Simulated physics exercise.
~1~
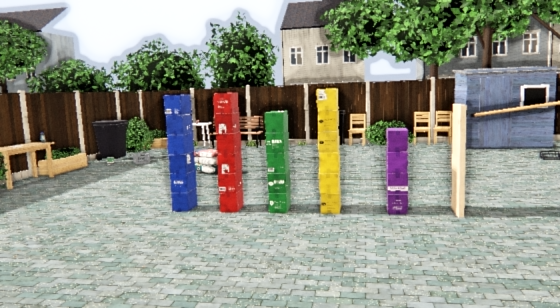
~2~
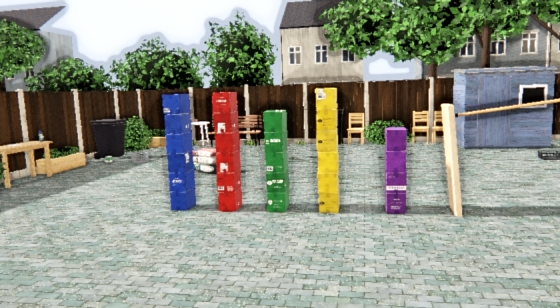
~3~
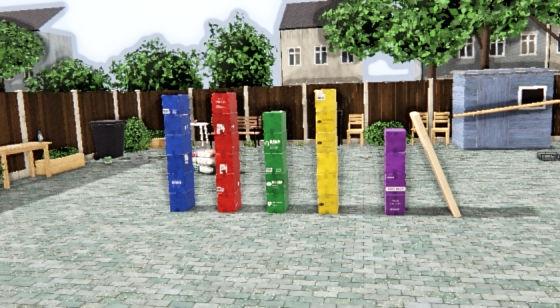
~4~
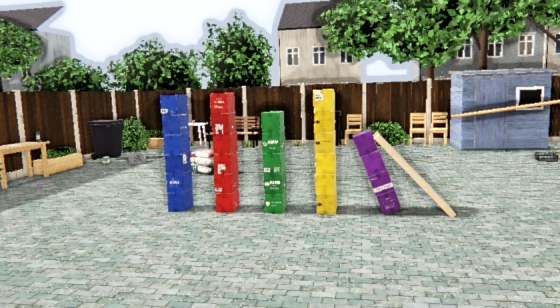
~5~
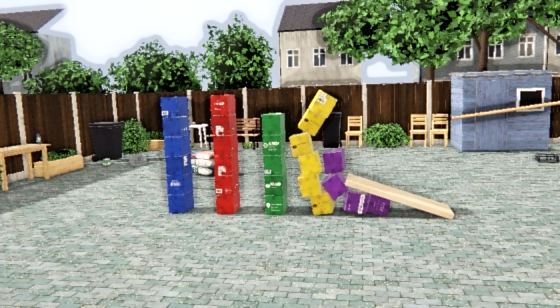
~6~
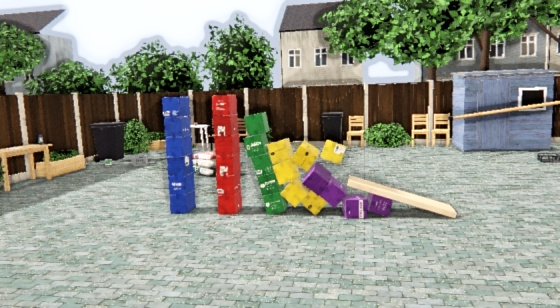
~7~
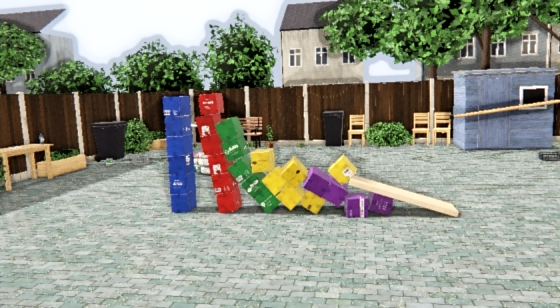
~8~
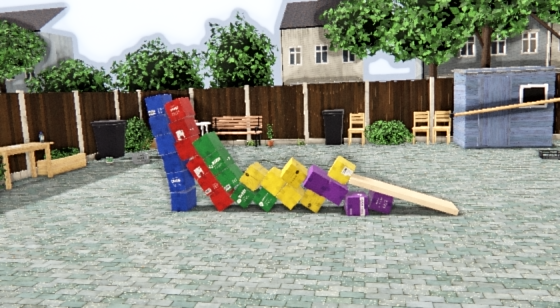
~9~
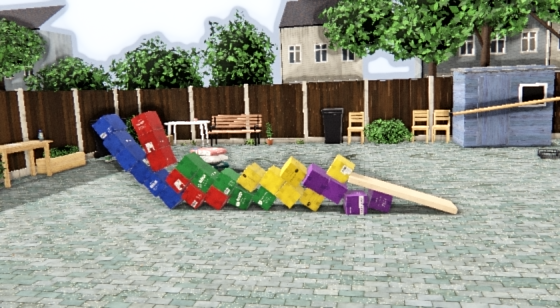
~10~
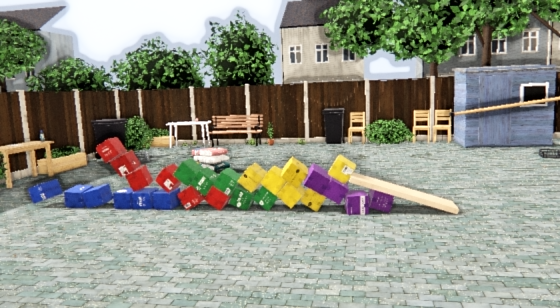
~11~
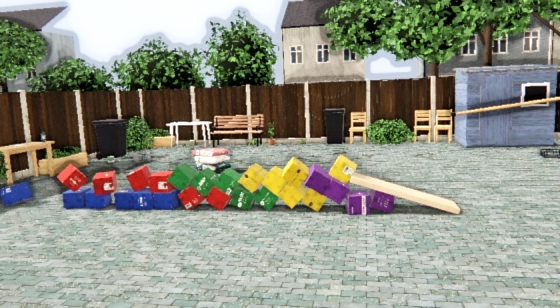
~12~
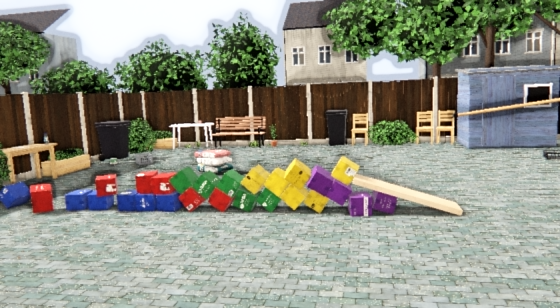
A wooden board standing upright at the right end of a row of five coloured carton columns in a paved yard tips left and leans onto the short purple pile. The purple column tilts and breaks apart against the tall yellow one, which buckles and spills its cartons down. Green leans left next, pushing red over, and red in turn drives into blue. The blue column bends left and topples onto the paving, with red cartons tumbling after it. All five piles end wrecked in a low, jumbled line, the board resting aslant on the purple cartons.
